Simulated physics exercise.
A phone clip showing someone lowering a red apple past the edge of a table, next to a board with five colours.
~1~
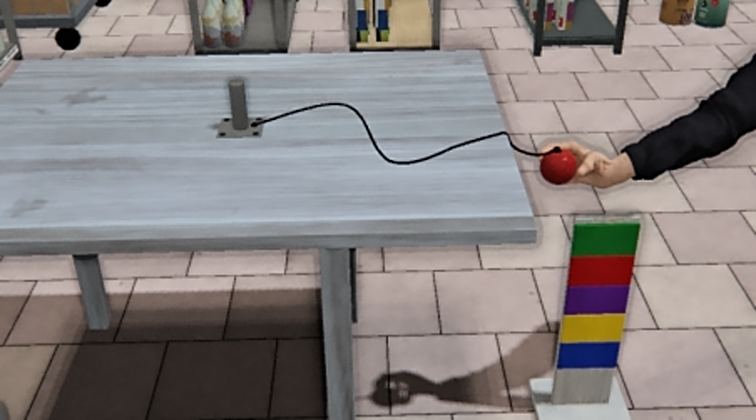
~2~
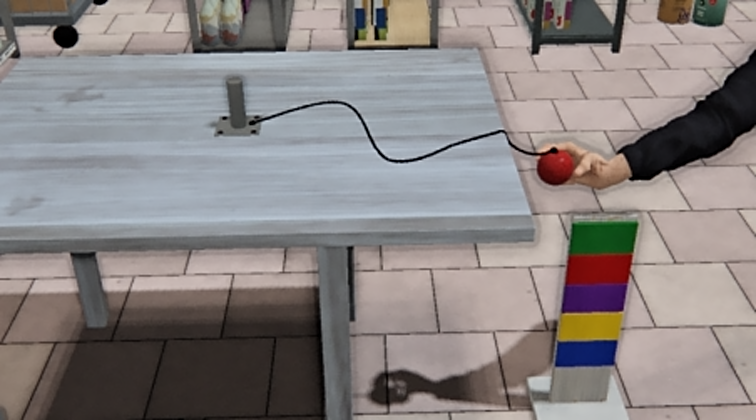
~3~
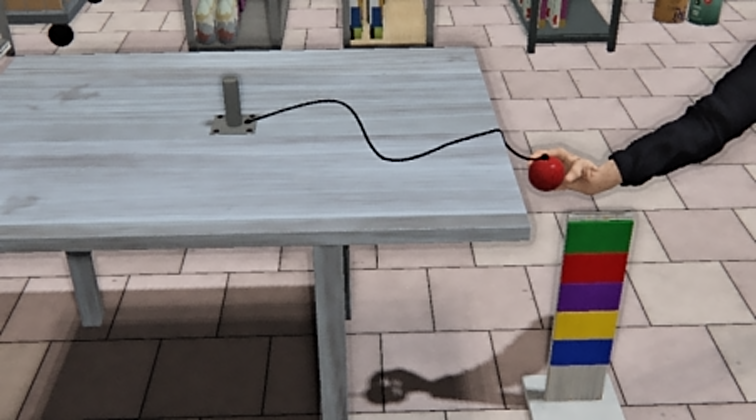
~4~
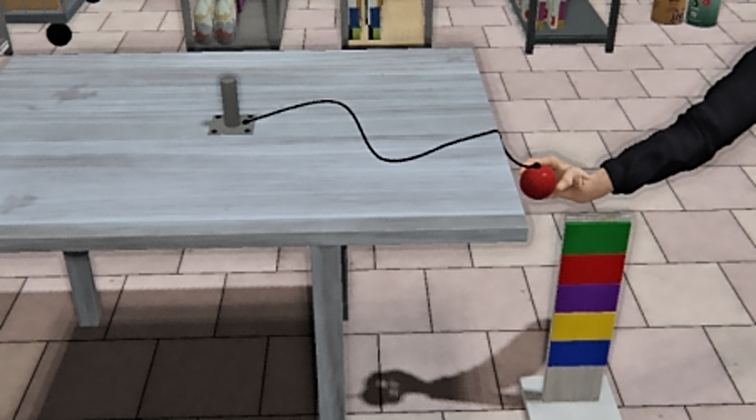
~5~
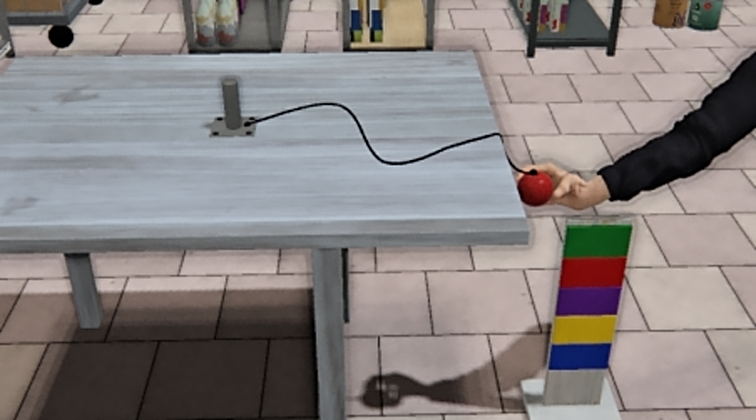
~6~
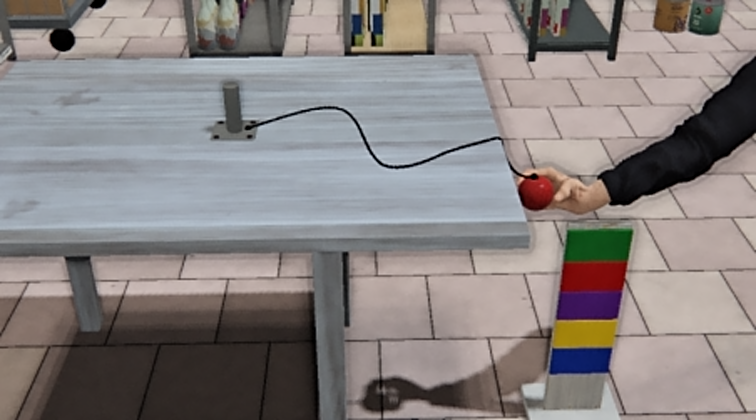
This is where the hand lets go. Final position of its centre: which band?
Band: Purple.
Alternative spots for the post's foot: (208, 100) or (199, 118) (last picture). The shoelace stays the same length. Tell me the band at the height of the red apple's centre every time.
Trial 1 - red; trial 2 - red.
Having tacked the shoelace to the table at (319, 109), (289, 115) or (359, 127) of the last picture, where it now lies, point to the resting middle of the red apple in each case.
(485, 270); (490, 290); (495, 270).
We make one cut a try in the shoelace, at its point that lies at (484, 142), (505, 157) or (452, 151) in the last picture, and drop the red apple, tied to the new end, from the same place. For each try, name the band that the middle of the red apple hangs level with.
It would be green; red; above them all.
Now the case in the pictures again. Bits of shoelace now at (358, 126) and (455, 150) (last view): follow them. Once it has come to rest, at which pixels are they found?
To (400, 128) for the first and to (494, 190) for the second.
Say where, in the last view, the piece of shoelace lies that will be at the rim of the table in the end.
Around (396, 168).
Early on, apple near (515, 299); level with purple.
Midway, apple near (458, 289); level with purple.
Near the end, apple near (497, 298); level with purple.
Finally, apple near (487, 295); level with purple. The purple one.
